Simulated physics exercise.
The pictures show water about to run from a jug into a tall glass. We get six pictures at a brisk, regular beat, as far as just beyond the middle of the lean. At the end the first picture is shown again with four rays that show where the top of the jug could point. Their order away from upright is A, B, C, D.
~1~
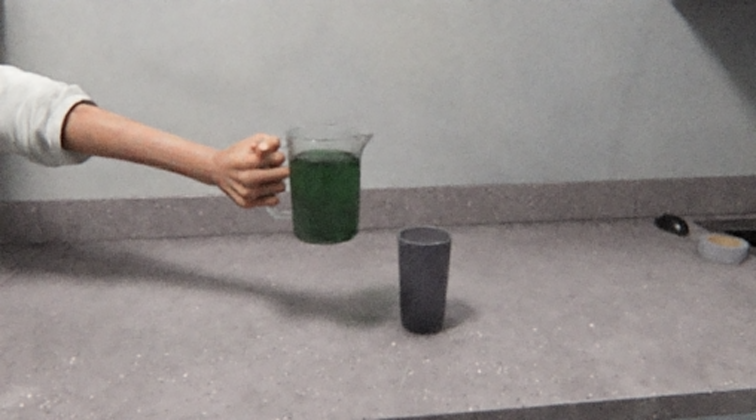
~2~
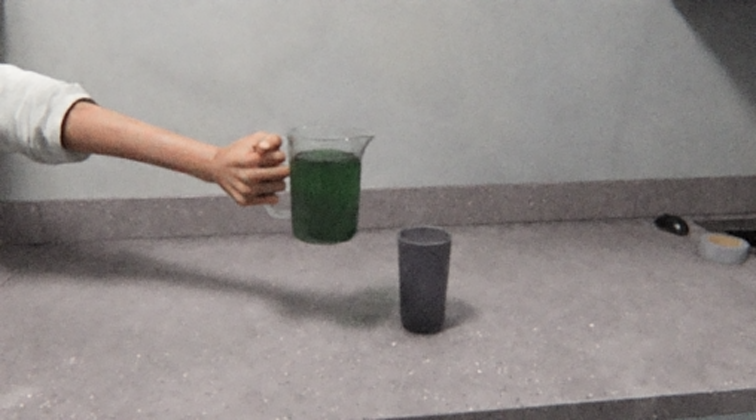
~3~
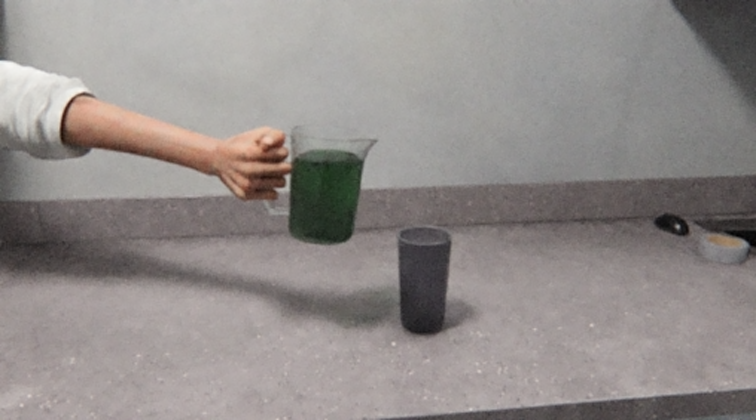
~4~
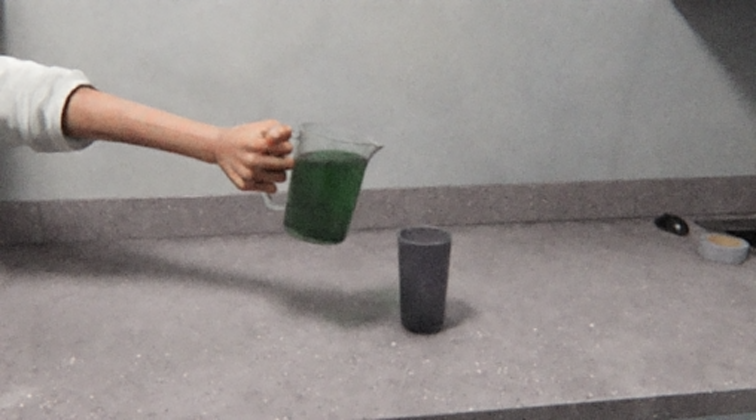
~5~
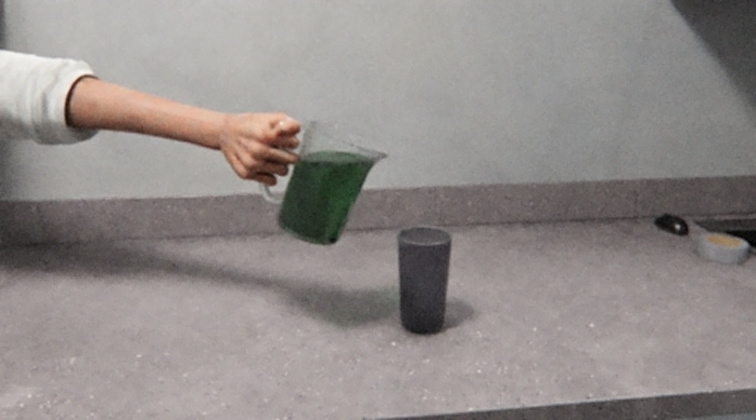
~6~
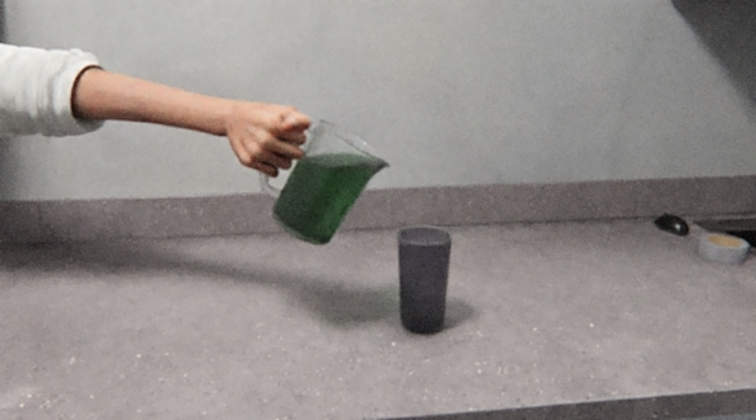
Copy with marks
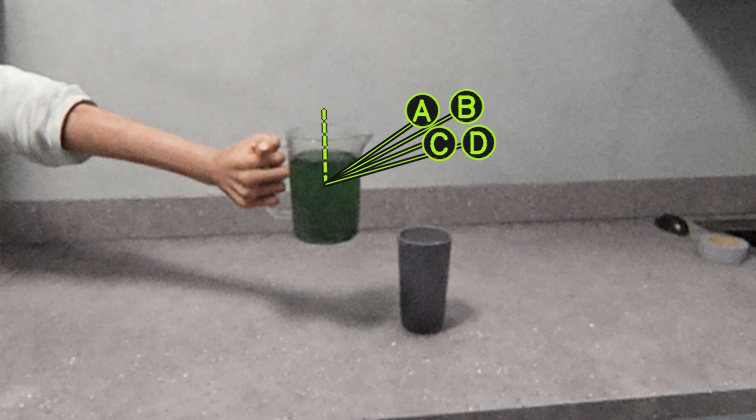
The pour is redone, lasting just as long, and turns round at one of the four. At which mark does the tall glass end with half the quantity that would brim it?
The best line is B.
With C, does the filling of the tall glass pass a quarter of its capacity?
Yes, it does.
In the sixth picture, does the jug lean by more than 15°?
Yes.
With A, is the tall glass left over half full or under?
Under half.
On the marked copy, A at (411, 124); B at (451, 115); C at (421, 145); D at (462, 145).
For line A, the tall glass ends with about 34 % of what it can hold.
For line B, the tall glass ends with about 49 % of what it can hold.
For line C, the tall glass ends with about 68 % of what it can hold.
For line D, the tall glass ends with about 86 % of what it can hold.
